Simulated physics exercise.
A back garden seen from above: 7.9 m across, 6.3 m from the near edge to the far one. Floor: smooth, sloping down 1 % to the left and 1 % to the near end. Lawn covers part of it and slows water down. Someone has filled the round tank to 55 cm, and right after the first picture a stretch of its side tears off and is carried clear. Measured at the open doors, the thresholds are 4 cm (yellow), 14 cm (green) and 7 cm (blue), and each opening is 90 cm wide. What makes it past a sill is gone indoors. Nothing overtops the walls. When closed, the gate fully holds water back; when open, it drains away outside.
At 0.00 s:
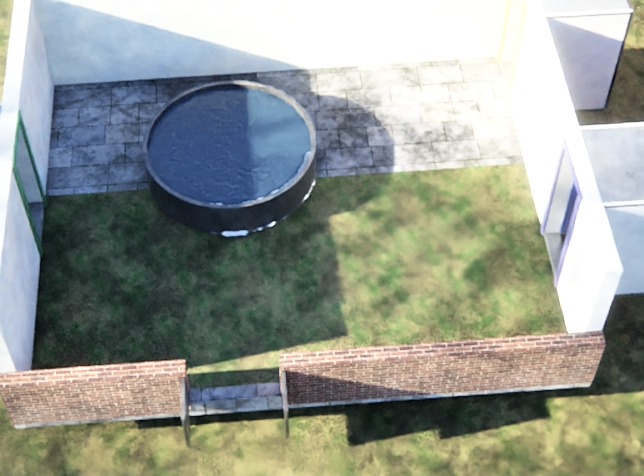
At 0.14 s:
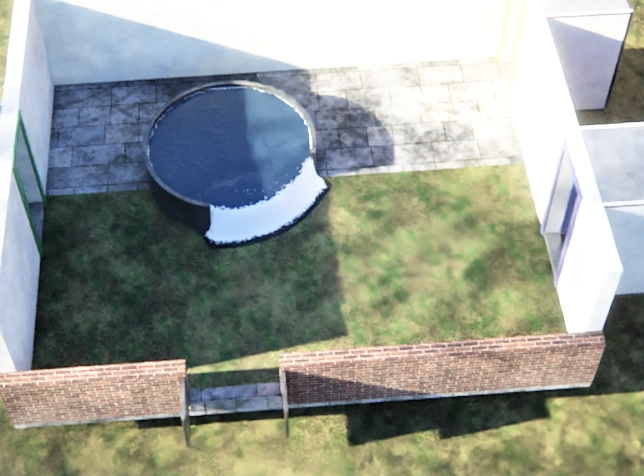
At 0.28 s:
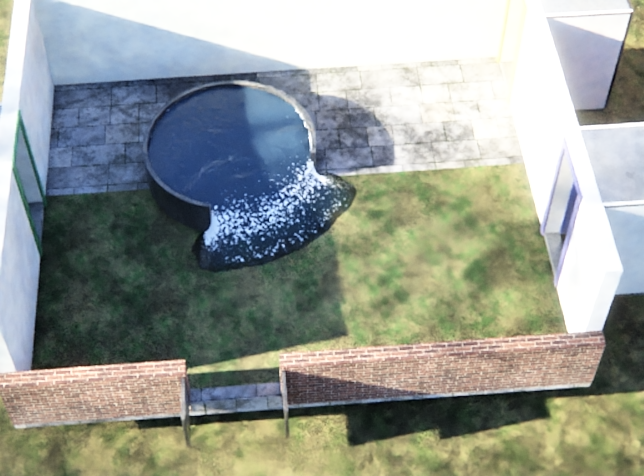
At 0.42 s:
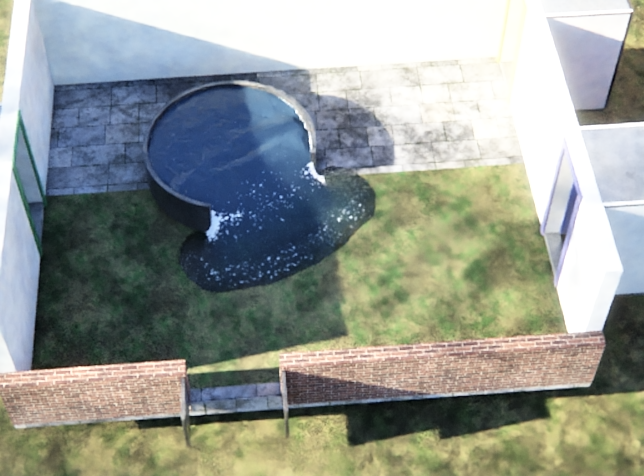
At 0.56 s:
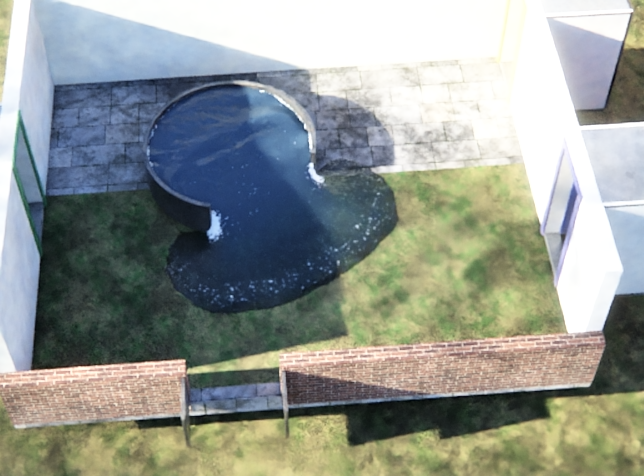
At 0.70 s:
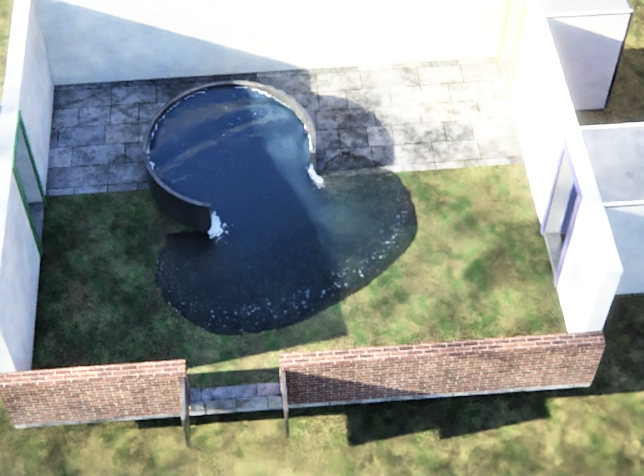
The video shows a round, dark-sided tank of water in a walled garden, seen from above, as its near side opens and water pours out with white foam, spreading across the lawn in a wide, dark pool toward the brick wall.
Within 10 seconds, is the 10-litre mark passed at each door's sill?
Within that time: Yellow door - mark not passed; green door - mark not passed; blue door - mark passed.
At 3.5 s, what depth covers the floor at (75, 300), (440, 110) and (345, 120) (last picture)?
0, 0 and 0 cm.
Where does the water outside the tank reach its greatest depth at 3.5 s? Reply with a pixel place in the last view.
About (566, 359).
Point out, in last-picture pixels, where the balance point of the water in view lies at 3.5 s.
Balance point at about (313, 254).
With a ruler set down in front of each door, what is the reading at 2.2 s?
Depths in cm: Yellow 0, green 0, blue 0.
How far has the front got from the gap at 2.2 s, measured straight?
About 3.8 m out.
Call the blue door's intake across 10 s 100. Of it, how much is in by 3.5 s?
About 0%.
After 1.4 s water covers 30 % of the floor and is deepest (26 cm) near (282, 223); yellow door not reached, green door not reached, blue door not reached.
After 2.2 s water covers 40 % of the floor and is deepest (26 cm) near (319, 378); yellow door not reached, green door not reached, blue door not reached.
After 3.5 s water covers 50 % of the floor and is deepest (25 cm) near (566, 359); yellow door not reached, green door not reached, blue door 7 cm at the sill, 0 L in.
After 6.0 s water covers 60 % of the floor and is deepest (14 cm) near (418, 371); yellow door not reached, green door not reached, blue door 11 cm at the sill, 26 L in.
After 10.0 s water covers 85 % of the floor and is deepest (11 cm) near (42, 400); yellow door 3 cm at the sill, 0 L in, green door 5 cm at the sill, 0 L in, blue door 5 cm at the sill, 33 L in.
